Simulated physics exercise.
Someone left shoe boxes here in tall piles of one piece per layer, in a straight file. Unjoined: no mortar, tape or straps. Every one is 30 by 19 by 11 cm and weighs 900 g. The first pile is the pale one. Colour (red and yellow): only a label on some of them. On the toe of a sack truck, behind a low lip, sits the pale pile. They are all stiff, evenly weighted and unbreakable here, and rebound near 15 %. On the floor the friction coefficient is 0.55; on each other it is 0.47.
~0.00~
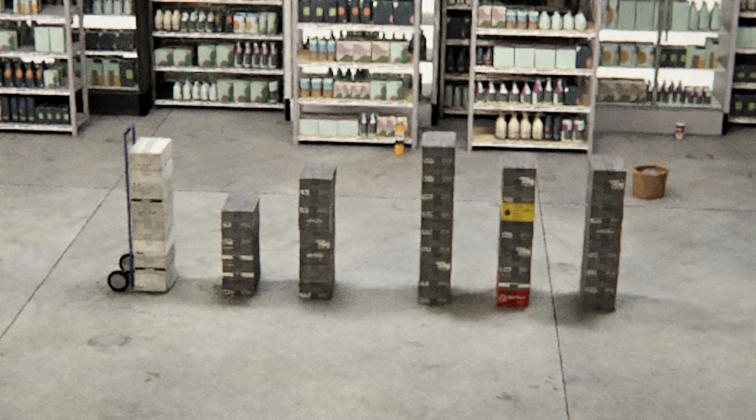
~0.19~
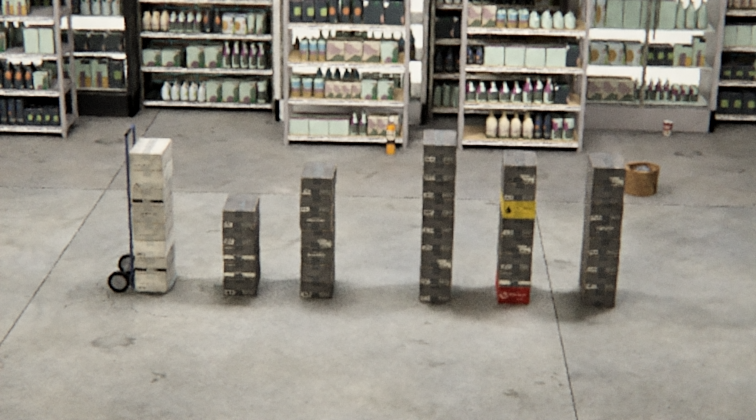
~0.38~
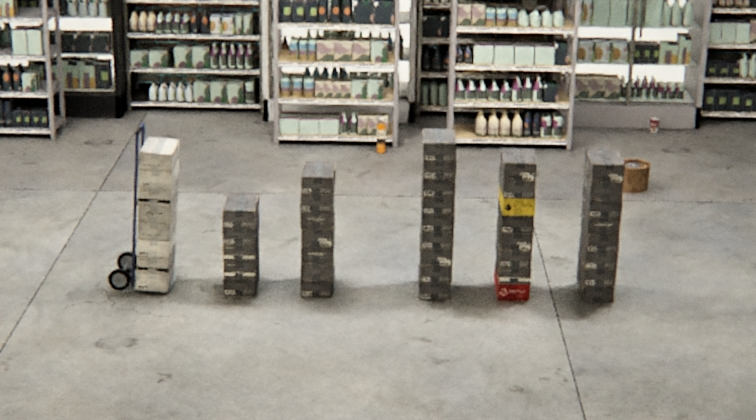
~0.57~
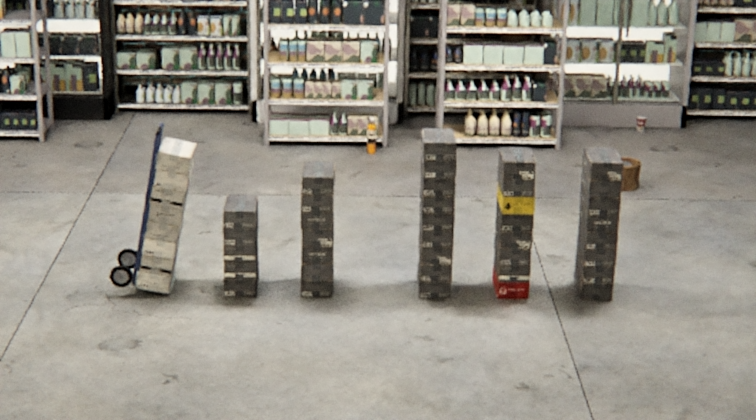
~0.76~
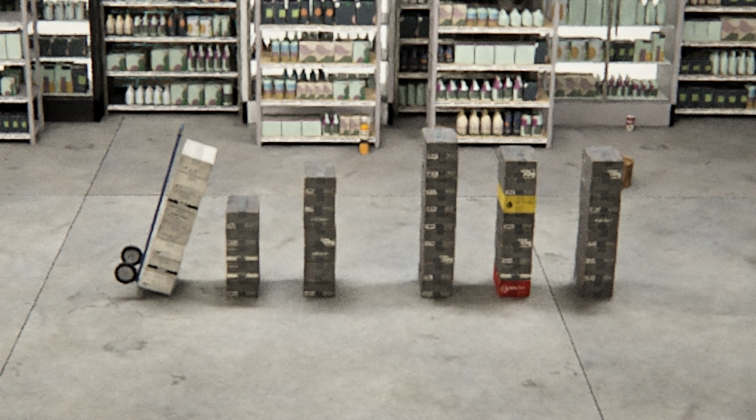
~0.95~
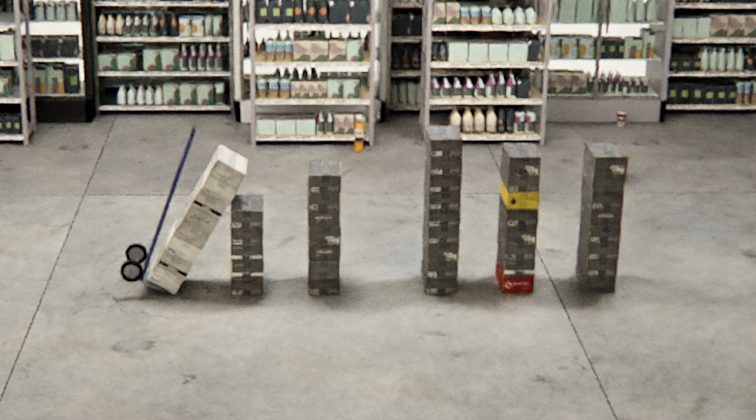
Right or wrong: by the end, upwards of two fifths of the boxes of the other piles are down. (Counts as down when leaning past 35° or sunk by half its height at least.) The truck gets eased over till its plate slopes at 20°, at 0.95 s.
Wrong.
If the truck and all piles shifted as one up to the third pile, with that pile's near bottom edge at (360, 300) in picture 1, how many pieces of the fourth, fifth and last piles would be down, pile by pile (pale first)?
After that shift, the fourth pile would have 0 down, the fifth 0 and the last 0.
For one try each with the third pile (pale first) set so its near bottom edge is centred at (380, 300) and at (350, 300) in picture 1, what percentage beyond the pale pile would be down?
Try 1: 10 %; try 2: 10 %.
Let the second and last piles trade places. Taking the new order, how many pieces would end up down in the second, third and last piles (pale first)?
Count of fallen pieces - second: 7; third: 7; last: 4.
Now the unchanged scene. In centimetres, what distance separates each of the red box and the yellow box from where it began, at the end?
Well, the red finishes 0 cm from where it began, while the yellow finishes 0 cm from its start.
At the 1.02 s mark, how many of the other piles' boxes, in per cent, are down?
At that moment 0 per cent.
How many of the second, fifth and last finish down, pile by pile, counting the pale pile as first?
Tally - second: 0; fifth: 0; last: 0.
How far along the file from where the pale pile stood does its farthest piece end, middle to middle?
It ends around 80 cm away.
By 1.02 s, 7 of the pale pile down; none of the 37 other boxes down, 1 disturbed.
By 1.20 s, 8 of the pale pile down; none of the 37 other boxes down, 5 disturbed.
By 1.42 s, 8 of the pale pile down; none of the 37 other boxes down, 6 disturbed.
By 1.62 s, 8 of the pale pile down; none of the 37 other boxes down, 9 disturbed.
When it is over (2.1 s), 8 of the pale pile down; none of the 37 other boxes down, 9 disturbed; yellow box unmoved; red box unmoved. That is 0 per cent. In pixels of the last frame, middles, yellow box near (520, 192), red box near (514, 276).
